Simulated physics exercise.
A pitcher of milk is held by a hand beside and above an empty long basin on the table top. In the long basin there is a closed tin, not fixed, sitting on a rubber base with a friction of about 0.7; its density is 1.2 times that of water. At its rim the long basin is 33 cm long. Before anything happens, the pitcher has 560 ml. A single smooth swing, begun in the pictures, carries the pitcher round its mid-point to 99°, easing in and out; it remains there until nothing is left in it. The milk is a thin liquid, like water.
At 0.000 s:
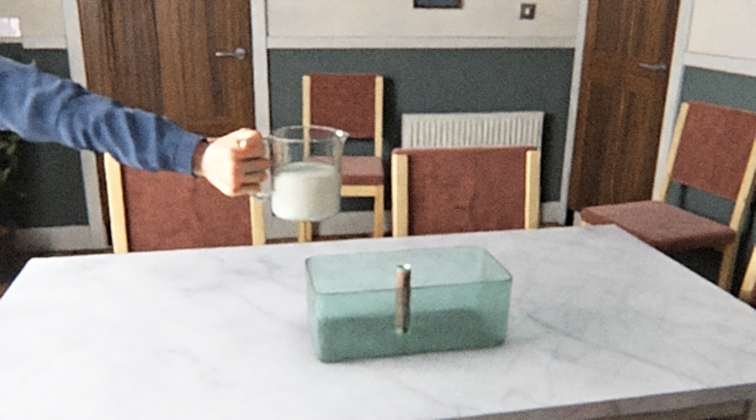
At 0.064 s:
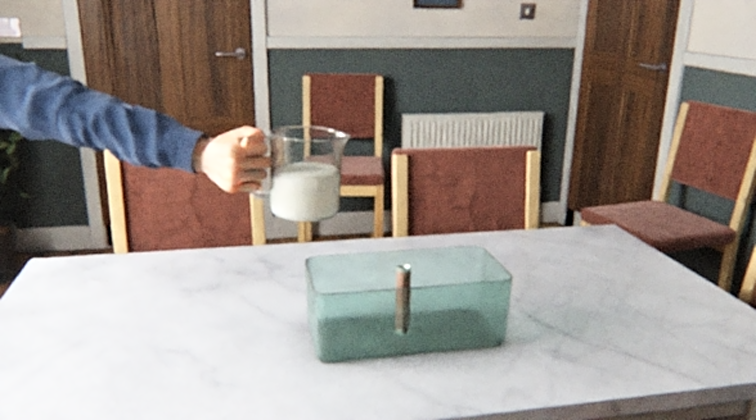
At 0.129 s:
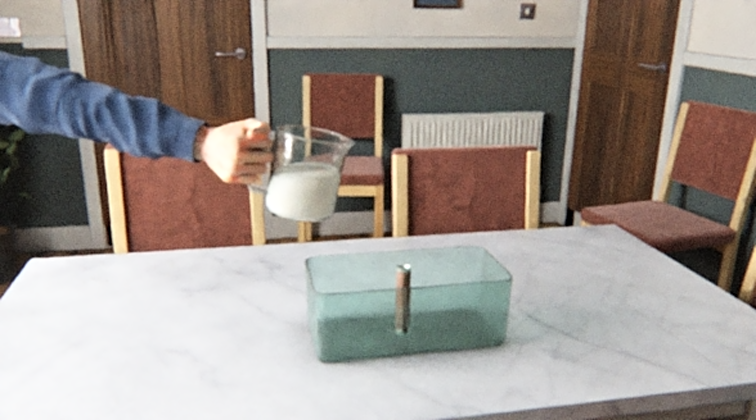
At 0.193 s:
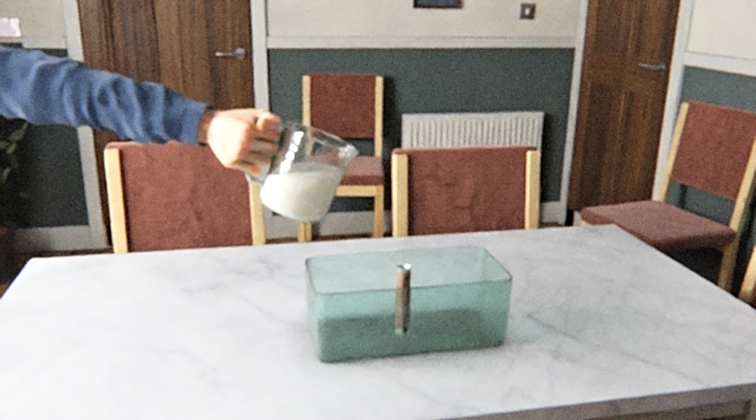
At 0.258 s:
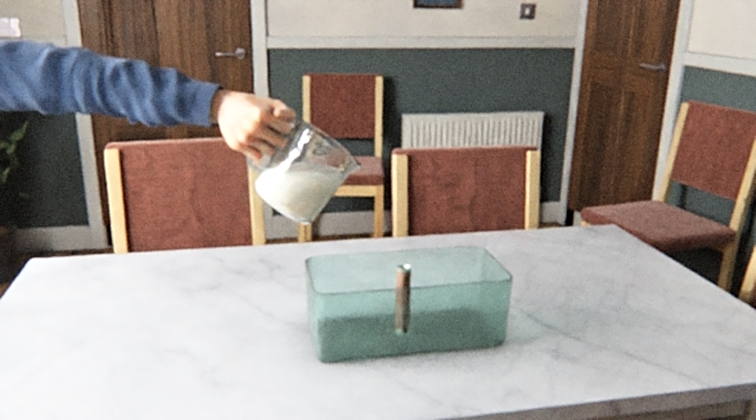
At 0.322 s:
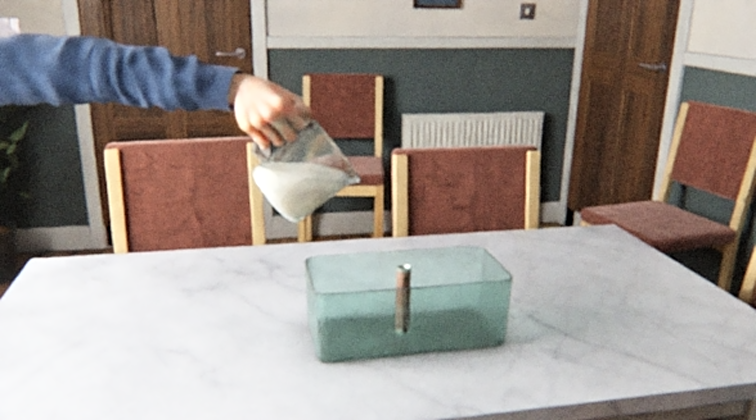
A hand in a blue sleeve steadily tilting a glass pitcher of milk rightward above a green translucent basin on a marble table.
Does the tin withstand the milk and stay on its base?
No, it is knocked over.
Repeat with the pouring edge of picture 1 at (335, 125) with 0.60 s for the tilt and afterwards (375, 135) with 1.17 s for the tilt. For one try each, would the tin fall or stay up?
The tin overturns the first time and stays vertical the second time.
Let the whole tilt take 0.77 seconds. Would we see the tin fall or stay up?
Outcome - the tin comes down.
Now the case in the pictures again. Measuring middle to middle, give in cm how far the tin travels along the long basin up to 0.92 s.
Its middle sits about 9 cm from the start.
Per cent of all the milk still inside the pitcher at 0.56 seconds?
Some 64 % of it is still there.
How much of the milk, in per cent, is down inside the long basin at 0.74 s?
54 %, more or less.
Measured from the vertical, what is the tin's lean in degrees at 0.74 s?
About 5 degrees.
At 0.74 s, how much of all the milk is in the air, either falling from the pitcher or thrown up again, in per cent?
Estimate: Around 22 per cent.
After 0.56 s the tilt is 97° and 64 per cent is still to pour; the tin stands where it began.
After 0.74 s the tilt is 99° and 24 per cent is still to pour; the tin leans 6°.
After 0.92 s the tilt is 99° and 8 per cent is still to pour; the tin leans 48°.
After 1.12 s the tilt is 99° and 2 per cent is still to pour; the tin lies on its side.
In the end the tin lies on its side.
